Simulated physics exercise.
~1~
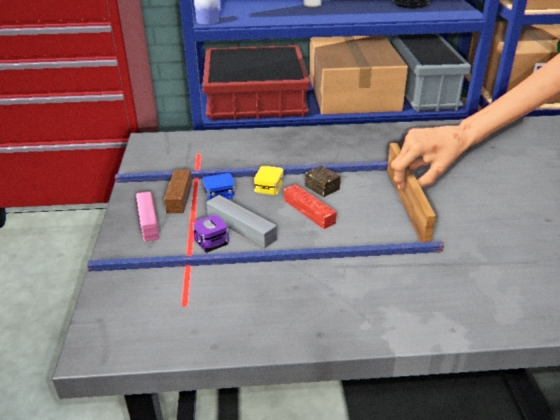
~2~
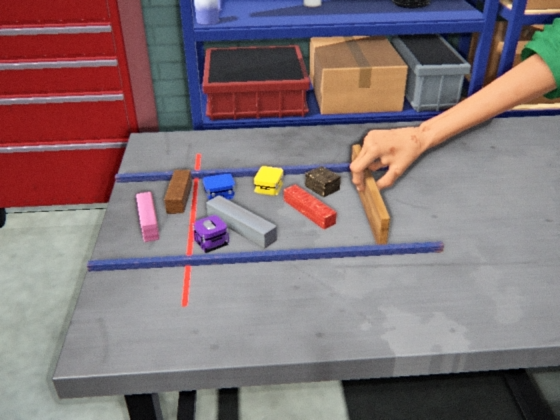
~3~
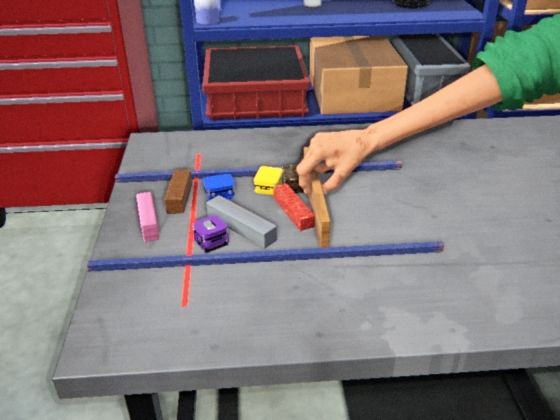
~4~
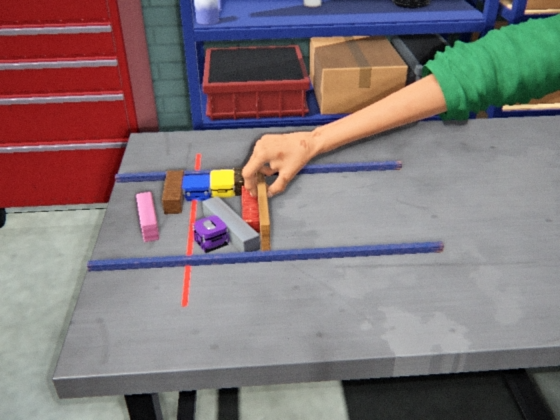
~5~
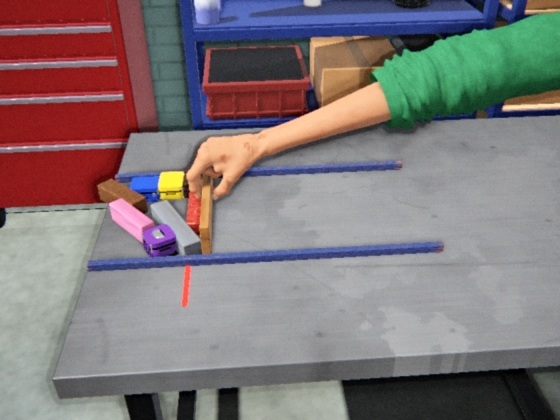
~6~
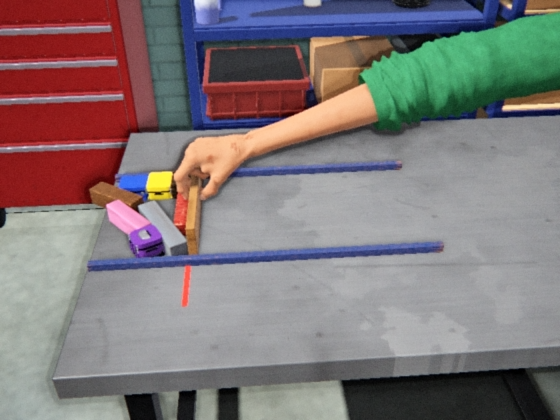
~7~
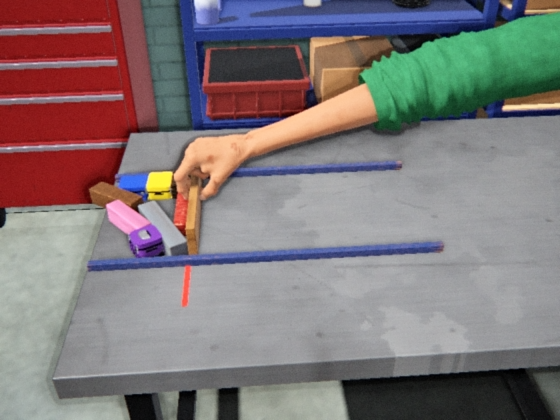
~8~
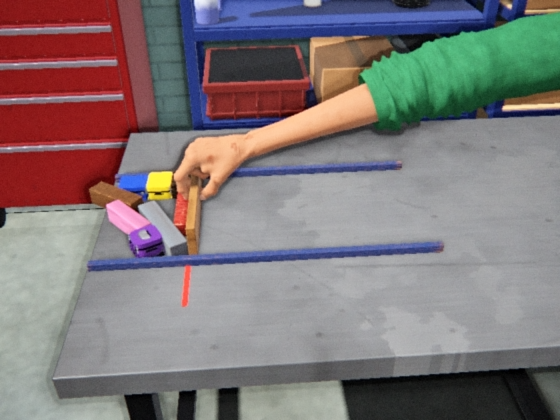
A hand slides a wooden board left, bunching small pieces at the table's edge without any falling.
